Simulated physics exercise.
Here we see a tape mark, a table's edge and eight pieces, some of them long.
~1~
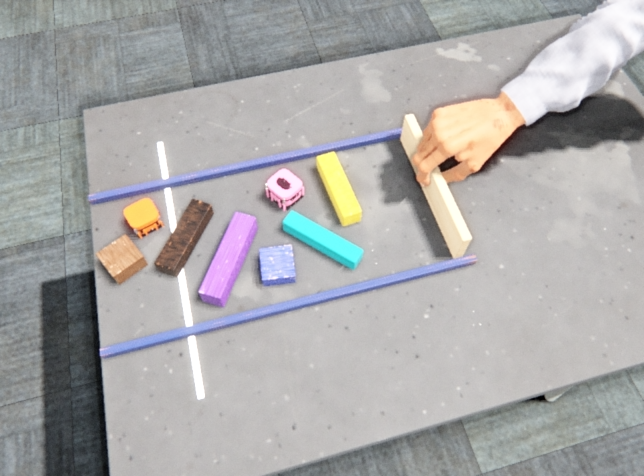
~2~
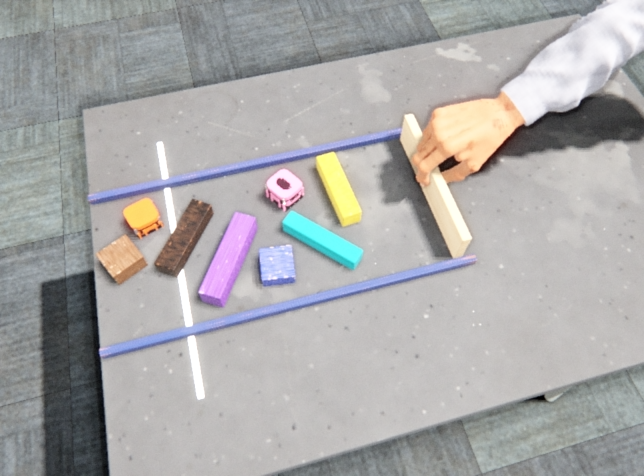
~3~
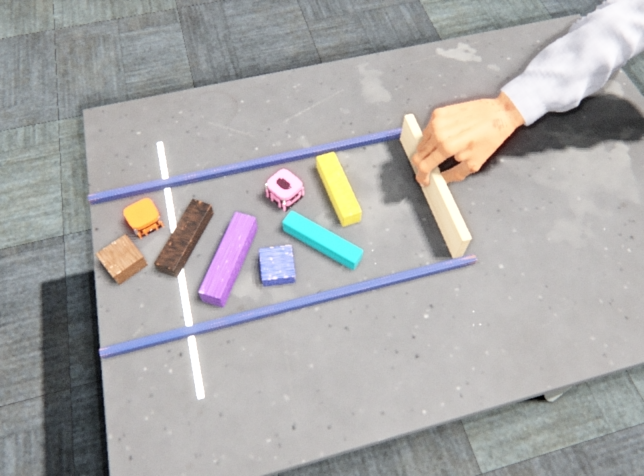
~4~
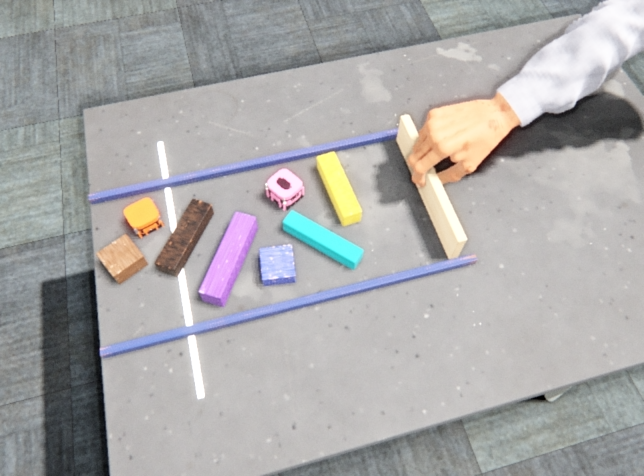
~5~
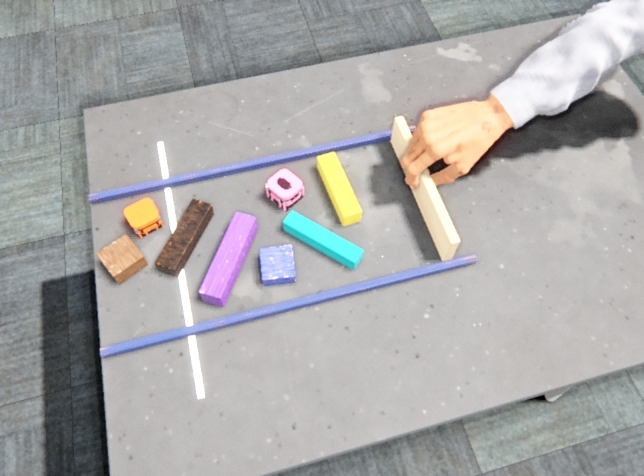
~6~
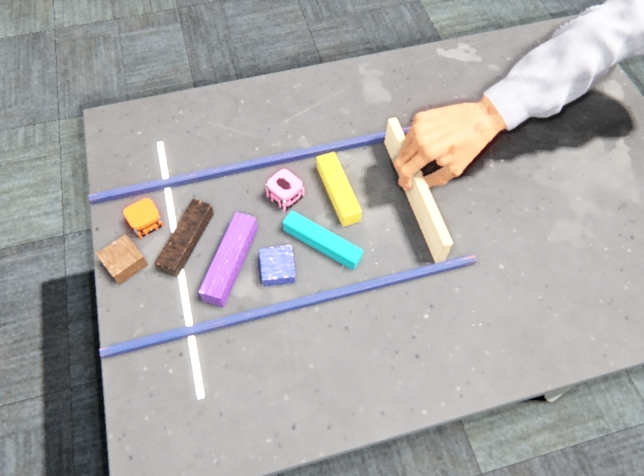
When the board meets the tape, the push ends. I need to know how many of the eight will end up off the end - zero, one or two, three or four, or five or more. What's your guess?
In this one, one or two spill over.
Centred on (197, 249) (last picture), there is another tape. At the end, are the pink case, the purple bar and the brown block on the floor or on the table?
Here the pink case remains in place while the purple bar remains in place and the brown block drops down.
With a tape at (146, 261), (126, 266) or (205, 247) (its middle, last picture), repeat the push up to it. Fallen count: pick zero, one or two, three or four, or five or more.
Going tape by tape, I get three to four, then at least five, then none at all.
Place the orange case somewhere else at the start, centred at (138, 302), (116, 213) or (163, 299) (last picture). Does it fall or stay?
At each spot in turn it topples down, holds steady and topples down.
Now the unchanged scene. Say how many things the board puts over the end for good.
Exactly 2.
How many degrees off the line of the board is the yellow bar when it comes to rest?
Out of line by around 0°.
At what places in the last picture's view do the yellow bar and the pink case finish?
Okay, so first (163, 228), and next (137, 221).
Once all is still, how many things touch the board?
Contact count: 2.
Early on, none off yet; brown block at rest near (122, 259); orange case at rest near (144, 218); black bar at rest near (186, 237).
A while later, none off yet; brown block at rest near (122, 259); orange case at rest near (144, 218); black bar travelled a little near (170, 236).
Finally, the number that fall off is one or two; lost, orange case and brown block.
